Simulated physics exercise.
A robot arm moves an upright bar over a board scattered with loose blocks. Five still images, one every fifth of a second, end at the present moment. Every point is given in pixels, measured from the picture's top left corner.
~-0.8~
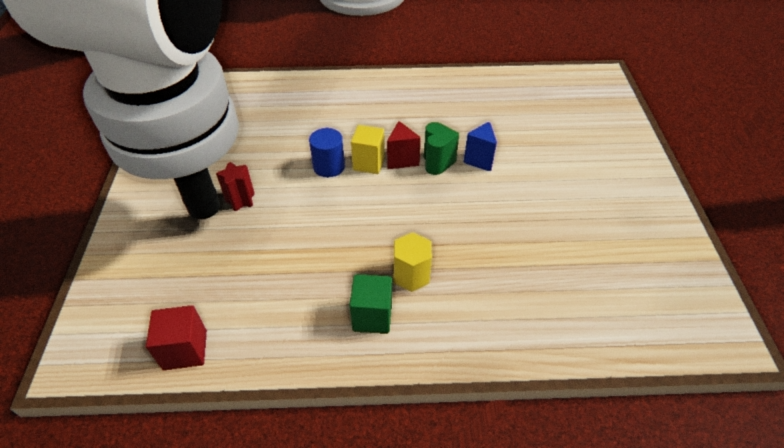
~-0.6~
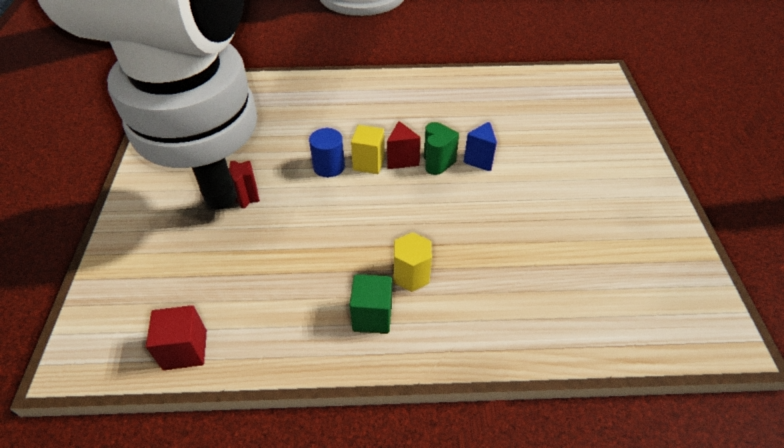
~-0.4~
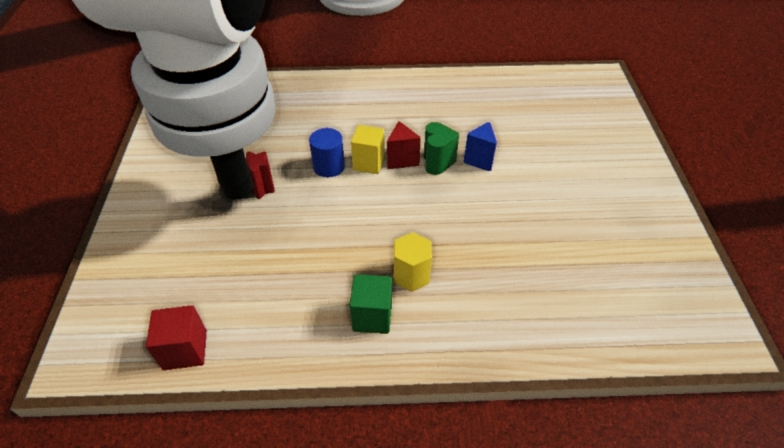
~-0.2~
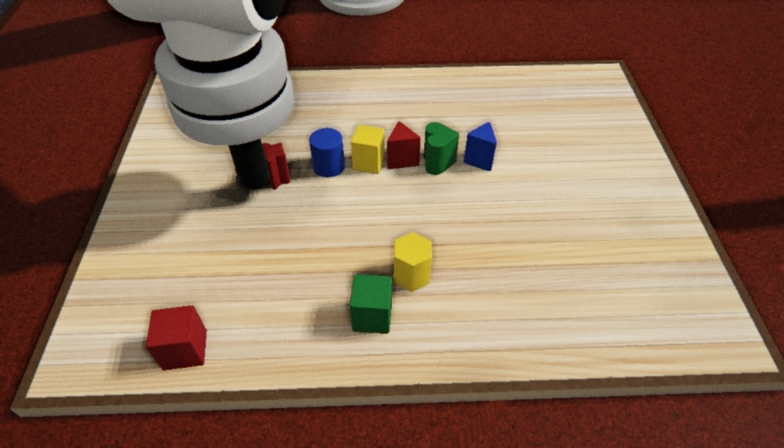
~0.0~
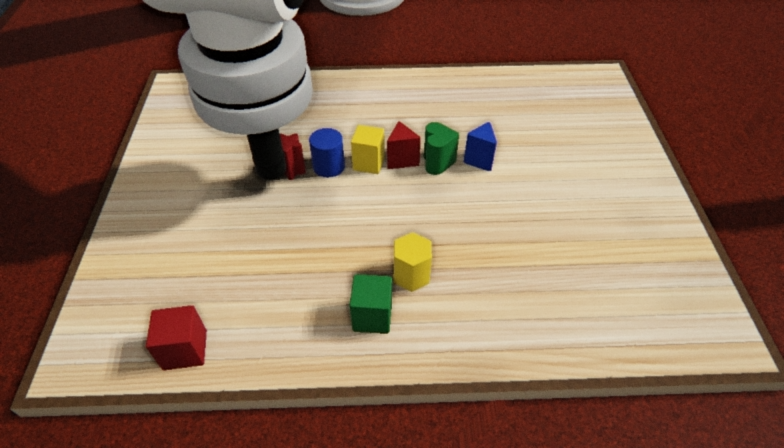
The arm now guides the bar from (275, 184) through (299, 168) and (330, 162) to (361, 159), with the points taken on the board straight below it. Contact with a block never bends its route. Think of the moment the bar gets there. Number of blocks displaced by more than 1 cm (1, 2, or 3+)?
In total, three or more blocks get moved by over 1 cm.
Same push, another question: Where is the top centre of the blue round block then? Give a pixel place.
I'd place it at (389, 137), taking the centre of its top.
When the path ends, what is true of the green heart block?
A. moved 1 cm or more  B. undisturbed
(A)
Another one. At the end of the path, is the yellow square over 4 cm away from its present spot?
Yes, that is how it ends up.
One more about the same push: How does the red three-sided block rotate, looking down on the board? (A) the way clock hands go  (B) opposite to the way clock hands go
I choose B.
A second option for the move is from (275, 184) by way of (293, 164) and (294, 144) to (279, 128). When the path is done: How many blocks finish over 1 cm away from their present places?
Blocks that move over 1 cm: One.
What follows on the original path. One third of the way, bar (297, 153); red star block (309, 124); blue round block (333, 135).
Two thirds of the way, bar (329, 148); red star block (324, 117), turned 45° anticlockwise; blue round block (359, 135); yellow square (390, 137); red three-sided block (415, 132), turned 15° anticlockwise; green heart block (443, 133).
At the end, bar (360, 145); red star block (325, 117), turned 55° anticlockwise; blue round block (389, 137); yellow square (422, 143), turned 20° anticlockwise; red three-sided block (445, 135), turned 30° anticlockwise; green heart block (473, 133).
